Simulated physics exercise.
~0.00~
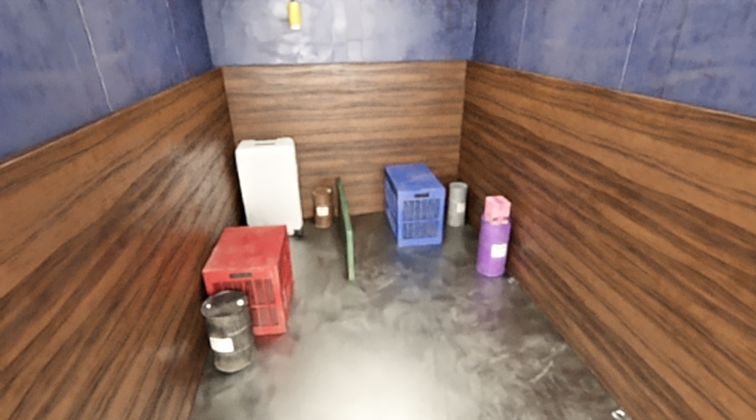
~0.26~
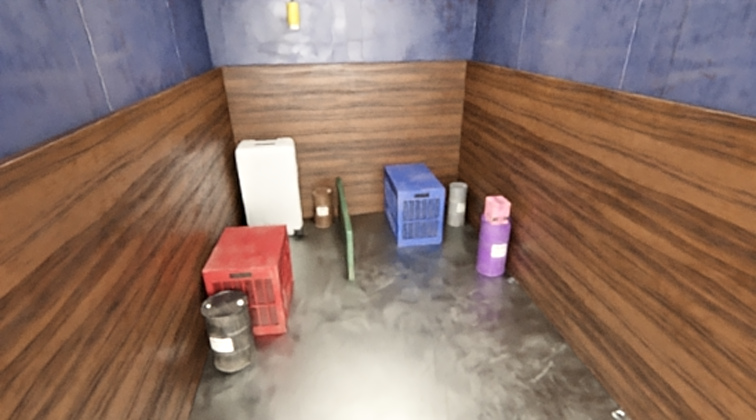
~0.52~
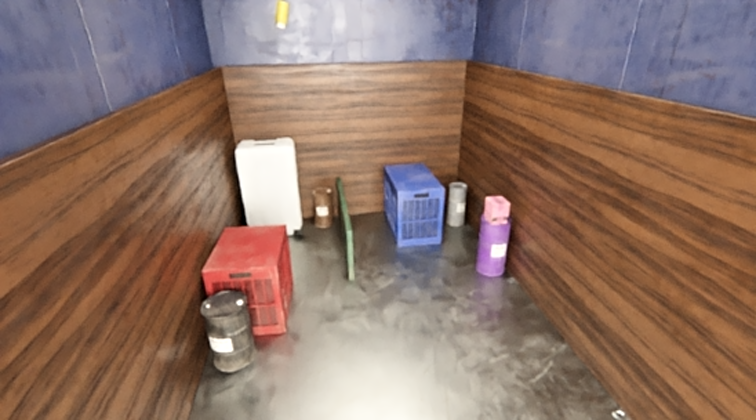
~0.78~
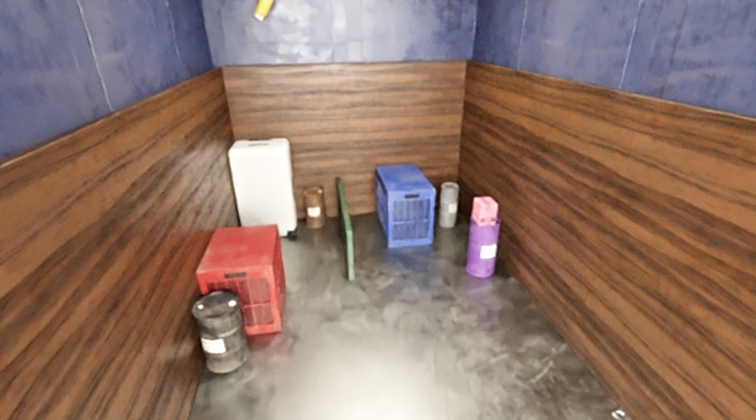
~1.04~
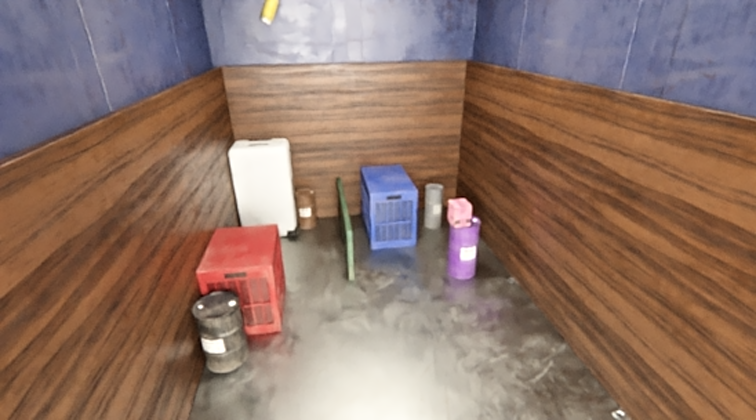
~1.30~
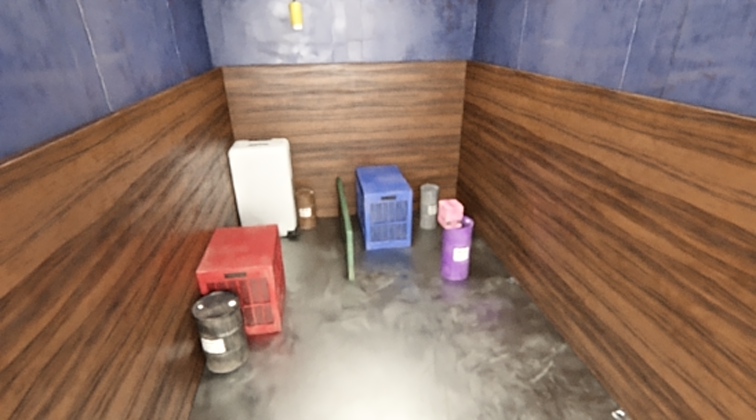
Blue crate, canisters and pink box sliding left across a van's load bay floor while a yellow tag overhead swings.
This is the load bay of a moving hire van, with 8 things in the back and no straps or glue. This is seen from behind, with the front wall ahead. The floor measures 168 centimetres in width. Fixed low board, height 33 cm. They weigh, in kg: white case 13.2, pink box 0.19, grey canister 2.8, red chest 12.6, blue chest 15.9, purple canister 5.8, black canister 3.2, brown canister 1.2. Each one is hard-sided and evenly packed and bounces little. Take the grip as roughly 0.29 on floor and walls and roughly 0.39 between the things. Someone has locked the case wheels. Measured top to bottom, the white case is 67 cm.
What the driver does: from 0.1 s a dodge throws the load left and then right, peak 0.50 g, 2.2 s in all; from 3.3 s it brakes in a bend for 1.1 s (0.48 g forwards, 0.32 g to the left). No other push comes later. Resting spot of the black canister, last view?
Roughly (243, 260).
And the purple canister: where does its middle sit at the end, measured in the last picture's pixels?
Its centre ends close to (437, 225) in the last view.
After 1.90 s, push 0.37 g right; black canister moved 4 cm near (240, 329); pink box moved 19 cm; purple canister moved 16 cm.
After 2.30 s, smooth; black canister moved 19 cm near (273, 325); red chest moved 18 cm; white case moved 13 cm.
After 3.80 s, push 0.48 g forwards, 0.32 g left; black canister moved 16 cm near (259, 311); pink box moved 16 cm; red chest moved 16 cm.
After 4.10 s, push 0.48 g forwards, 0.32 g left; black canister moved 42 cm near (239, 277); pink box moved 43 cm; red chest moved 42 cm.
In the end (5.0 s), not toppled but over 15 cm from the start, pink box, grey canister, red chest, purple canister and black canister; the other 3 under 15 cm from the start. In the last view, black canister near (243, 260).
